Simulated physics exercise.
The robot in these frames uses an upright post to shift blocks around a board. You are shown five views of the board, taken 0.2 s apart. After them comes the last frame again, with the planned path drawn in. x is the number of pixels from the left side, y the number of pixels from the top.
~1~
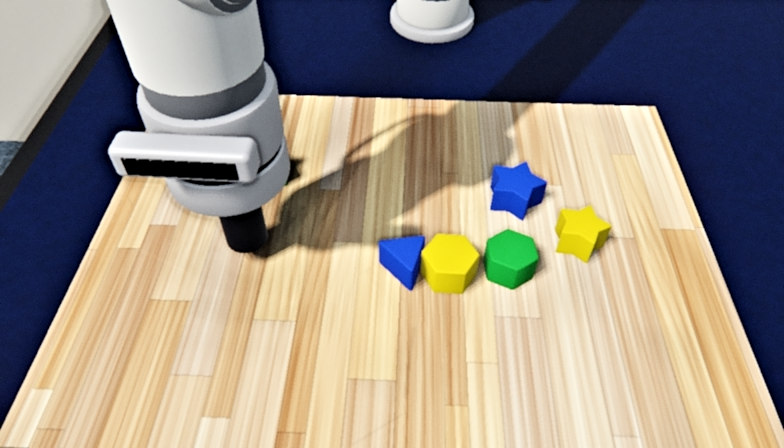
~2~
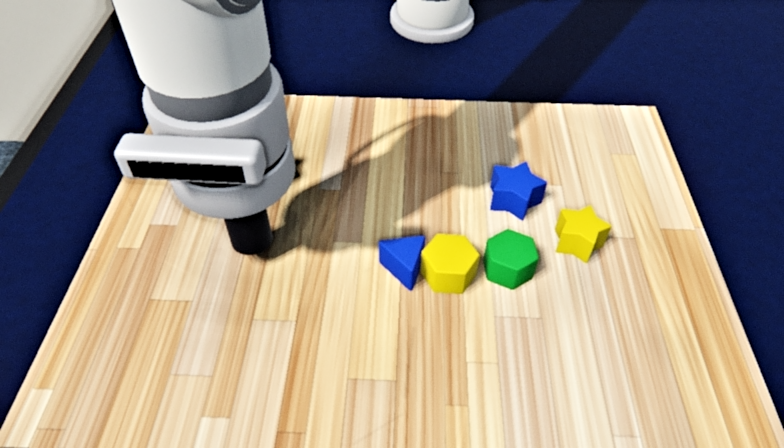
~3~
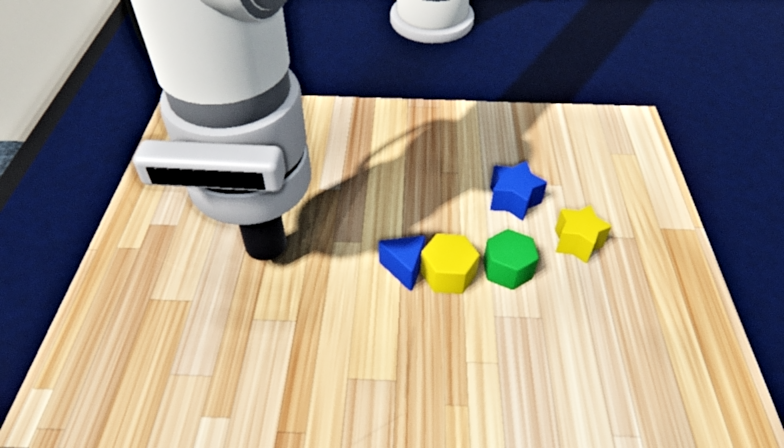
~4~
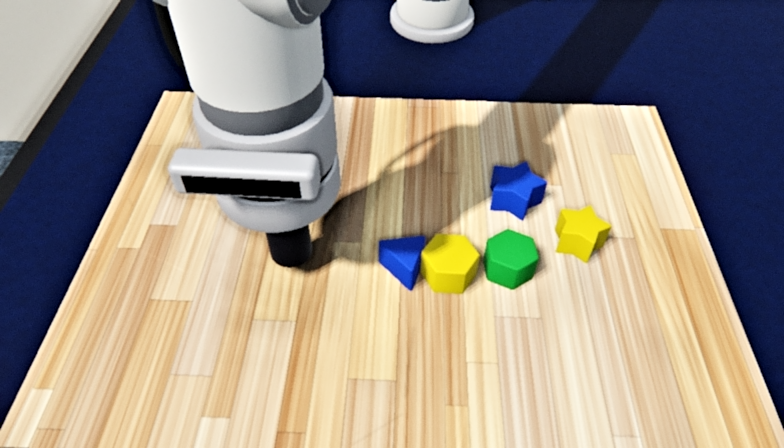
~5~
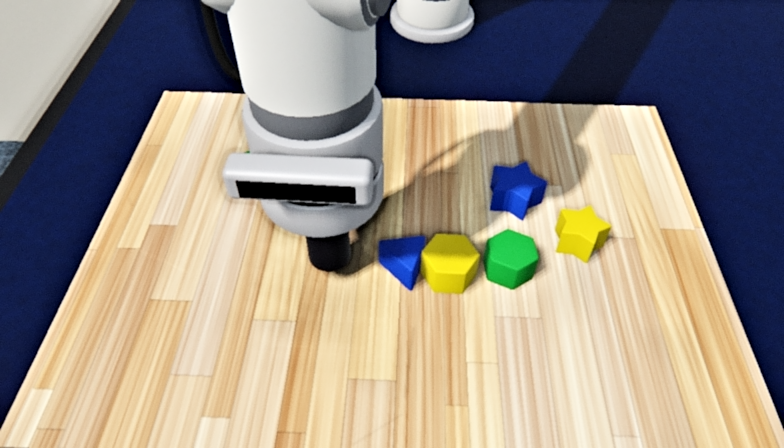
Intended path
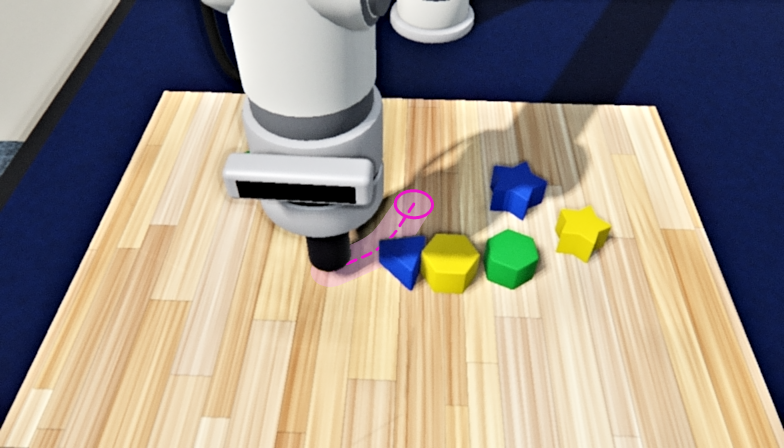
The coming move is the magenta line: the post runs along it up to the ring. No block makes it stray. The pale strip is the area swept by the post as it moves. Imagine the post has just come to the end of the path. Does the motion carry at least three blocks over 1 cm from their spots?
No, that is not what happens.
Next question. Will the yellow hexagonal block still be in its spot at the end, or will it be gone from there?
If the post follows that path, the yellow hexagonal block ends up shifted.
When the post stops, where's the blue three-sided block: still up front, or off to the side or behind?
The post no longer has it in front.
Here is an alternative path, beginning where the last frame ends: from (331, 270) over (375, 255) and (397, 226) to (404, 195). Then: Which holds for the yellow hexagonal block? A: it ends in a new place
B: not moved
It's A.
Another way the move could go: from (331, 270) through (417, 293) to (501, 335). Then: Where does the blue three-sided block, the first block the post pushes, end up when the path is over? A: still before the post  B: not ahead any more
B: Not ahead any more.
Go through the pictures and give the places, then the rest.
The first picture shows lower end of the post (247, 238), tops of blocks, blue three-sided block (405, 248), yellow hexagonal block (451, 252), green hexagonal block (513, 248), blue star-shaped block (518, 179).
The second picture shows post (252, 240), blocks as before.
The third picture shows post (266, 245), blocks as before.
The fourth picture shows post (292, 252), blocks as before.
The fifth picture shows post (330, 256), blue three-sided block (405, 248), yellow hexagonal block (451, 252), green hexagonal block (513, 248), blue star-shaped block (518, 179).
The drawn path runs from (331, 270) over (370, 254) and (397, 230) to (414, 204).
What follows on the original path. One third of the way, post (370, 239); blue three-sided block (413, 249), turned 15° clockwise; yellow hexagonal block (458, 254).
Two thirds of the way, post (398, 214); blue three-sided block (421, 239), turned 55° clockwise; yellow hexagonal block (468, 259); green hexagonal block (518, 249).
At the end, post (415, 189); blue three-sided block (421, 239), turned 55° clockwise; yellow hexagonal block (468, 259); green hexagonal block (518, 249); blue star-shaped block not moved.
